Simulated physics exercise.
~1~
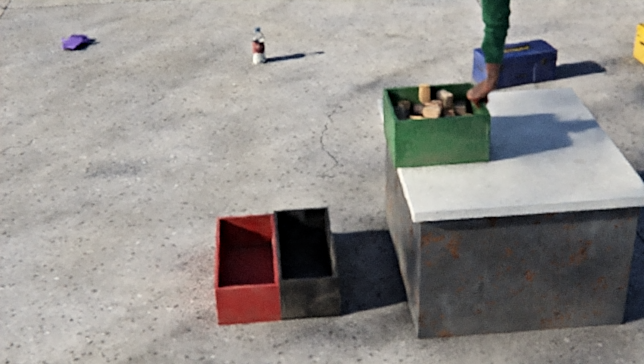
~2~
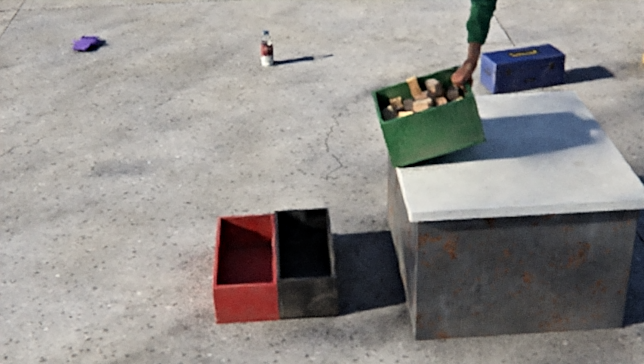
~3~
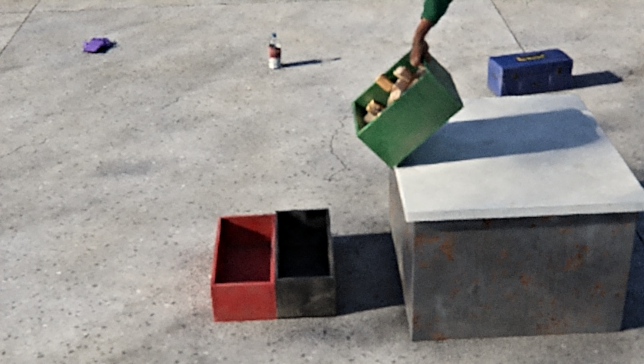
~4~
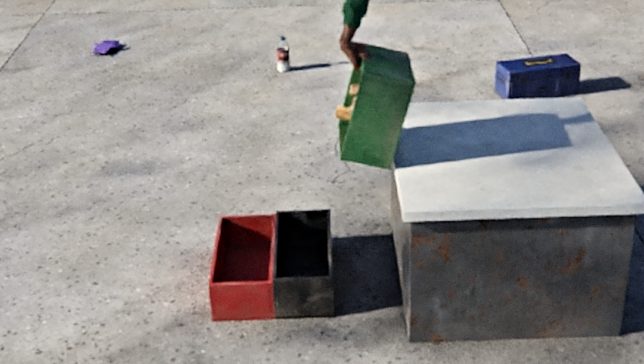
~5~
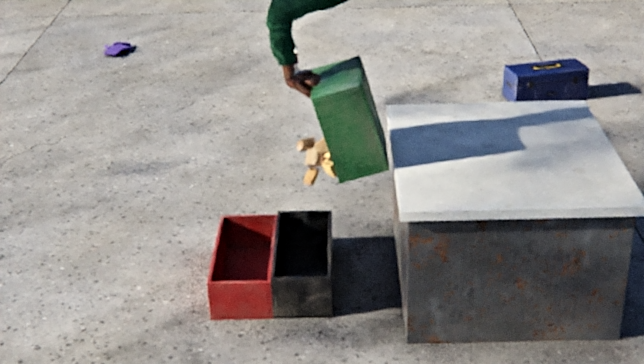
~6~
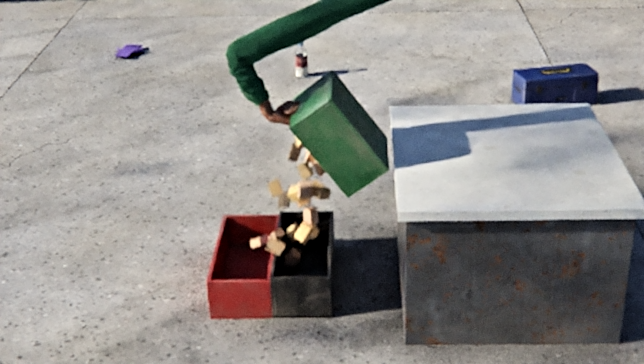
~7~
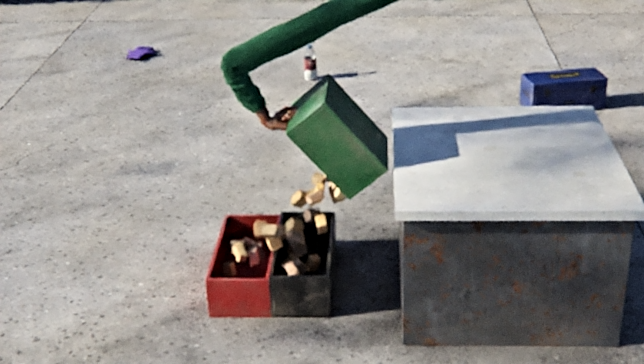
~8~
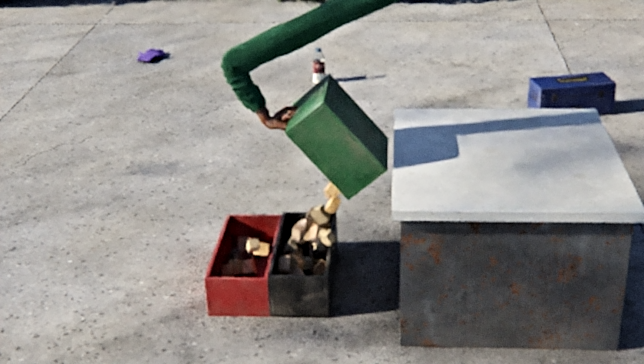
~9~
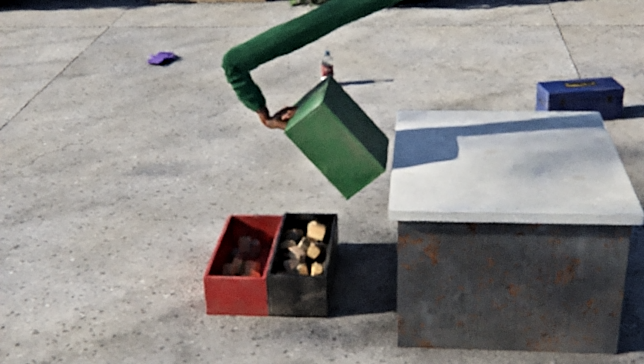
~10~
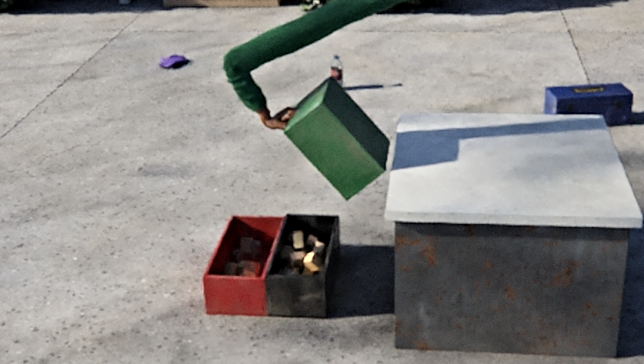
A green box full of small wooden blocks sits at the left end of a pale-topped bench, gripped by a green-sleeved arm. The hand lifts and tilts it leftward over the edge, turning it until its open side faces down and the blocks begin to slide out. They tumble in a loose stream toward a black bin and the red tub beside it on the concrete. Some land in the red tub, while more pile into the black bin. The last ones drop, and the box stays tipped above, with most of the blocks in the black bin.
